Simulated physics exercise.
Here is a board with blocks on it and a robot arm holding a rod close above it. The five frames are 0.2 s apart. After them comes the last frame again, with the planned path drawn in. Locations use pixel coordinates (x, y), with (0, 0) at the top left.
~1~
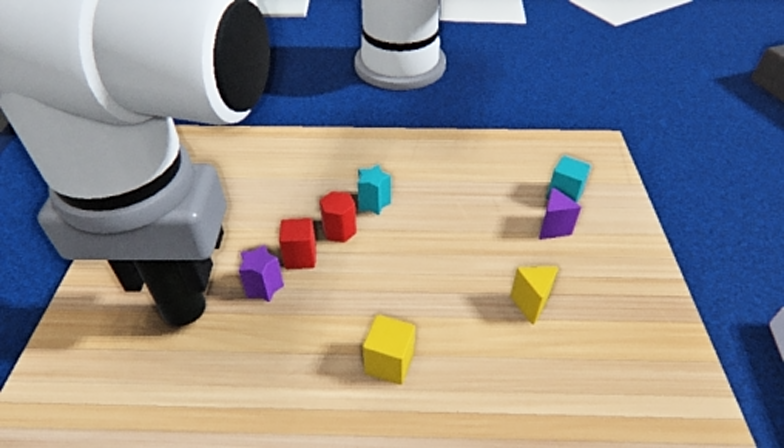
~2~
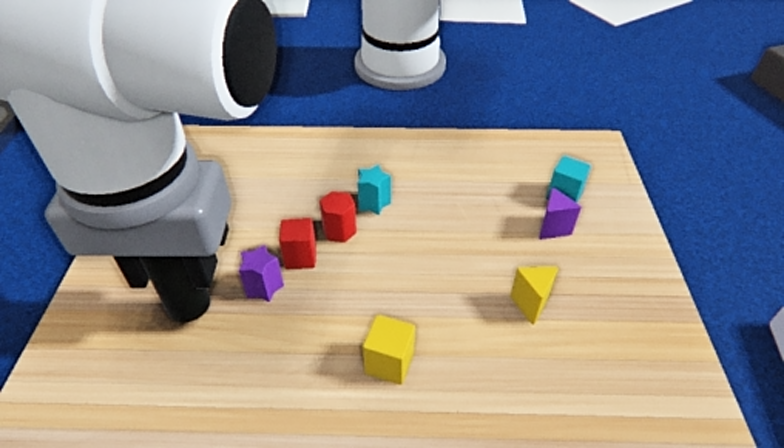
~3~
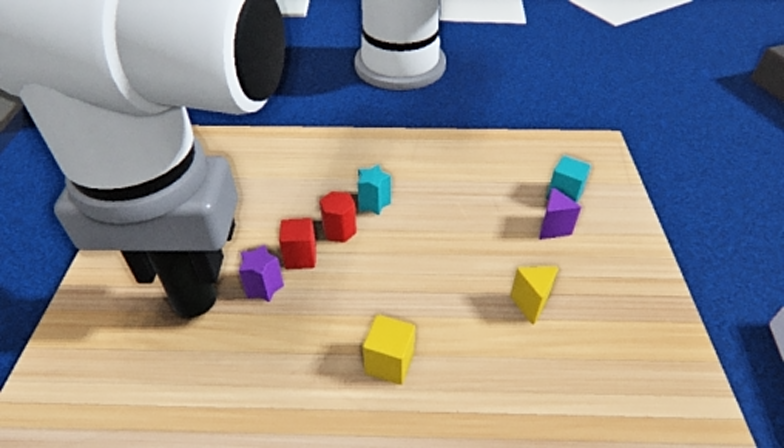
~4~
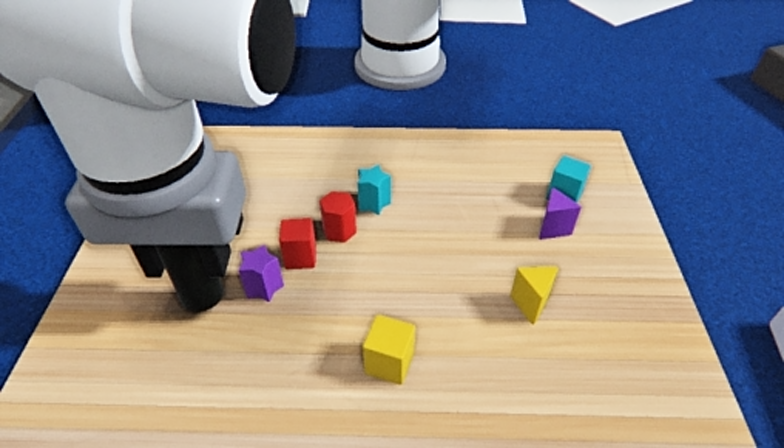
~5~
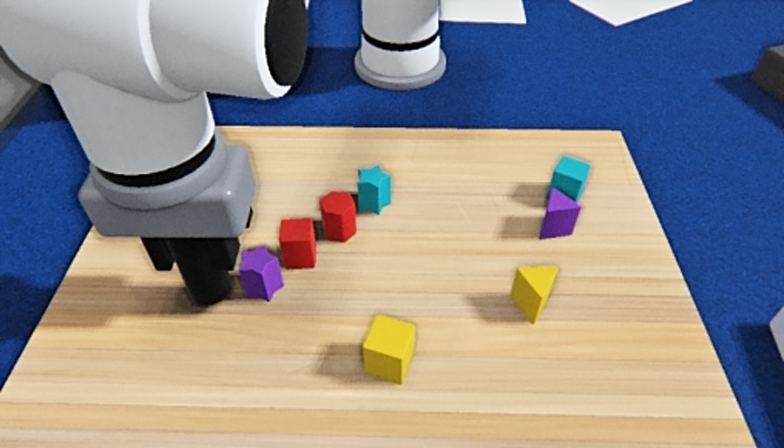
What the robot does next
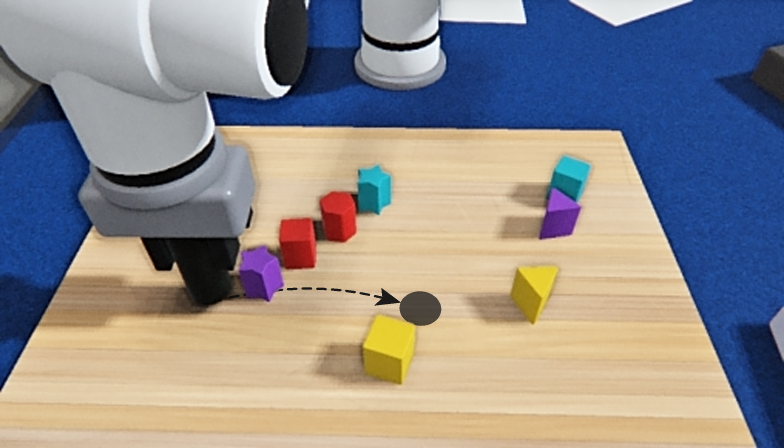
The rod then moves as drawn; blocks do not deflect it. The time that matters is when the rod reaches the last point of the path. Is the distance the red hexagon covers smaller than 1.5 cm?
I'd say yes.
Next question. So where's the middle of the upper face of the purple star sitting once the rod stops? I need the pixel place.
The point I'd pick in the picture is (386, 242).
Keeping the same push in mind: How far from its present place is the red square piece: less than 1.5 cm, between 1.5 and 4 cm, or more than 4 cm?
Net shift: 1.5 to 4 cm.
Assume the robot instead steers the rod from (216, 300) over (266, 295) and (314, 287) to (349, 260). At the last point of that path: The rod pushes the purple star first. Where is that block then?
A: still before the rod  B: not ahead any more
Letter A.
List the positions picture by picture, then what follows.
In the first frame, rod's lower end (185, 309); purple star (257, 259); red square piece (295, 229); red hexagon (337, 202).
In the second frame, rod (189, 305); blocks still.
In the third frame, rod (195, 301); blocks still.
In the fourth frame, rod (203, 295); blocks still.
In the fifth frame, rod (211, 289); purple star (257, 259); red square piece (295, 229); red hexagon (337, 202).
Drawn move, from (216, 300) through (286, 289) and (354, 292) to (420, 308).
On the path given first. One third of the way, rod (284, 278); purple star (315, 250), turned 15° anticlockwise; red square piece (315, 220), turned 50° anticlockwise.
Two thirds of the way, rod (354, 281); purple star (376, 243), turned 45° anticlockwise; red square piece (317, 220), turned 65° anticlockwise.
At the end, rod (421, 297); purple star (386, 242), turned 75° anticlockwise; red square piece (317, 220), turned 65° anticlockwise; red hexagon still.
